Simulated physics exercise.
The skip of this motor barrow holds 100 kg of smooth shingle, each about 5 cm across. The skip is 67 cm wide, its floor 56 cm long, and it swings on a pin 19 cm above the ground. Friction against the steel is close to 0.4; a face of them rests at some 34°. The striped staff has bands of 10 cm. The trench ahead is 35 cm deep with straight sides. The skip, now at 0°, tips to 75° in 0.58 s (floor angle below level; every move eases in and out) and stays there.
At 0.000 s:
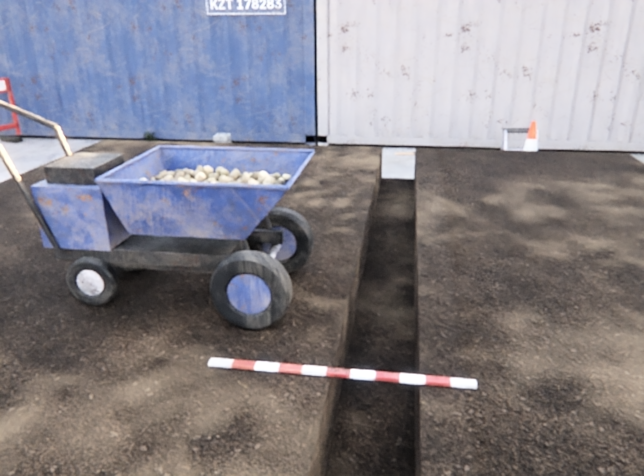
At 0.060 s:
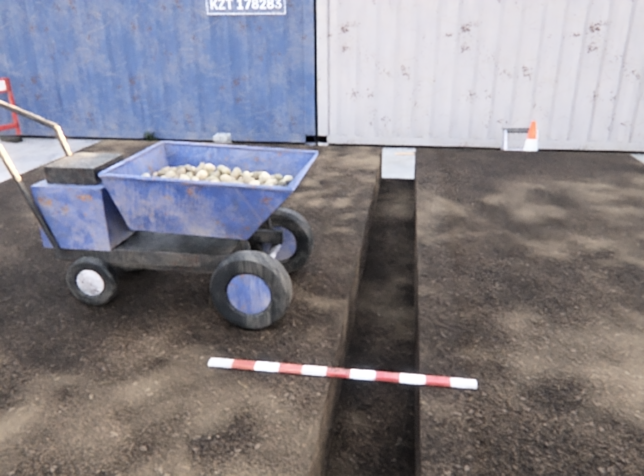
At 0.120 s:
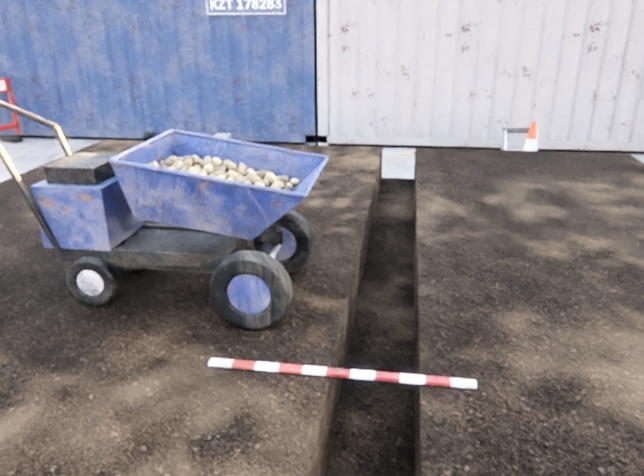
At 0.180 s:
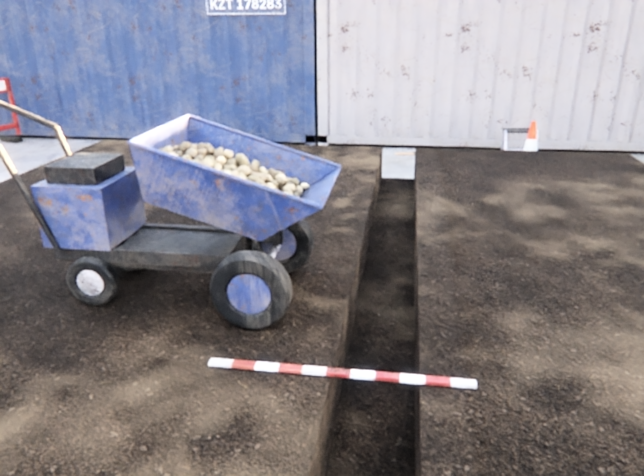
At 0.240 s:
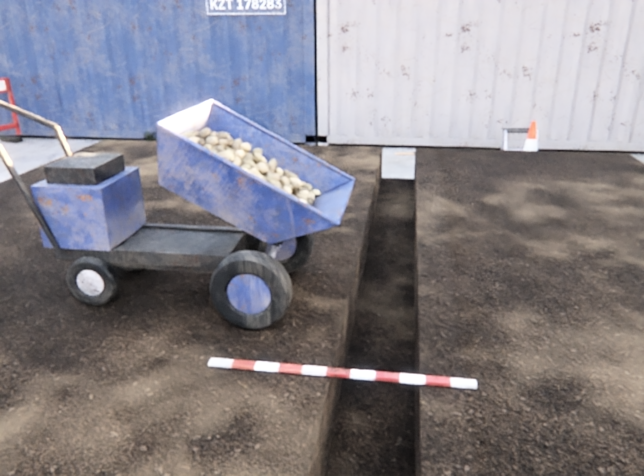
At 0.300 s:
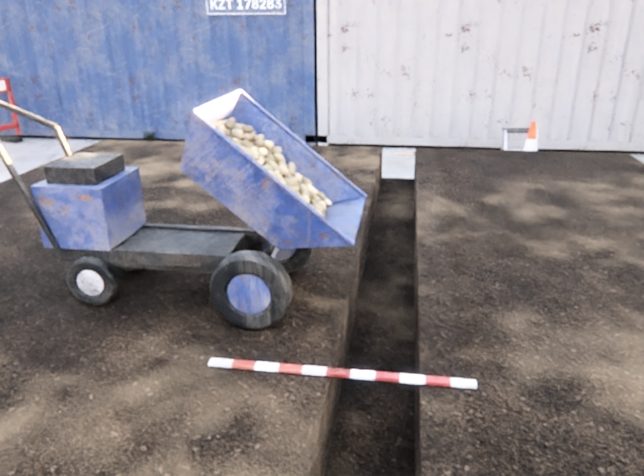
The blue skip on a small motor barrow, loaded with pale, rounded stones, tilted steadily steeper, its back end rising and its front lip lowering toward the right, while the wheels stayed still beside a narrow trench.
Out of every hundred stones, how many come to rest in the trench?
About 54 per cent.
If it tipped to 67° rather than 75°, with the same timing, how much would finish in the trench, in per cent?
Then about 40 per cent.
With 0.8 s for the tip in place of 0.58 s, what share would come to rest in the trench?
In that case some 60 per cent.
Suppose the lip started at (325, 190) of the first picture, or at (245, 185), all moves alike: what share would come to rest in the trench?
Near 15 per cent from the first place, 95 from the second.
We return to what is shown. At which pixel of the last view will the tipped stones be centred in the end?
Their middle is at about (411, 348).
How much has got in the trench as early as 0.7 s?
About 25 per cent by then.
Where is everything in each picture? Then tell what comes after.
Lip at (288, 188), floor tilted 0°, highest stones at (213, 174), in the first picture.
Lip at (293, 190), floor tilted 2°, highest stones at (202, 172); the stones move at 0.5 m/s on average, in the second picture.
Lip at (305, 196), floor tilted 8°, highest stones at (188, 163); the stones move at 1.0 m/s on average, in the third picture.
The skip is at 17°, its lip at (322, 208); the top of the load is at (191, 149); the stones move at 1.4 m/s on average, in the fourth picture.
Lip at (339, 224), floor tilted 28°, highest stones at (205, 136); the stones move at 1.6 m/s on average, in the fifth picture.
Lip at (354, 244), floor tilted 39°, highest stones at (230, 126); the stones move at 1.7 m/s on average, in the sixth picture.
After 0.4 s the floor is at 63°; 100 % in the skip; the foremost stones are at (353, 251).
After 0.7 s the floor is at 75°; 68 % in the skip, 25 % in the trench, 6 % past the trench; the foremost stones are at (438, 310).
After 1.0 s the floor is at 75°; 2 % in the skip, 51 % in the trench, 47 % past the trench; the foremost stones are at (628, 315).
After 3.0 s the floor is at 75°; 0 % in the skip, 54 % in the trench, 46 % past the trench; the foremost stones are past the picture's edge.
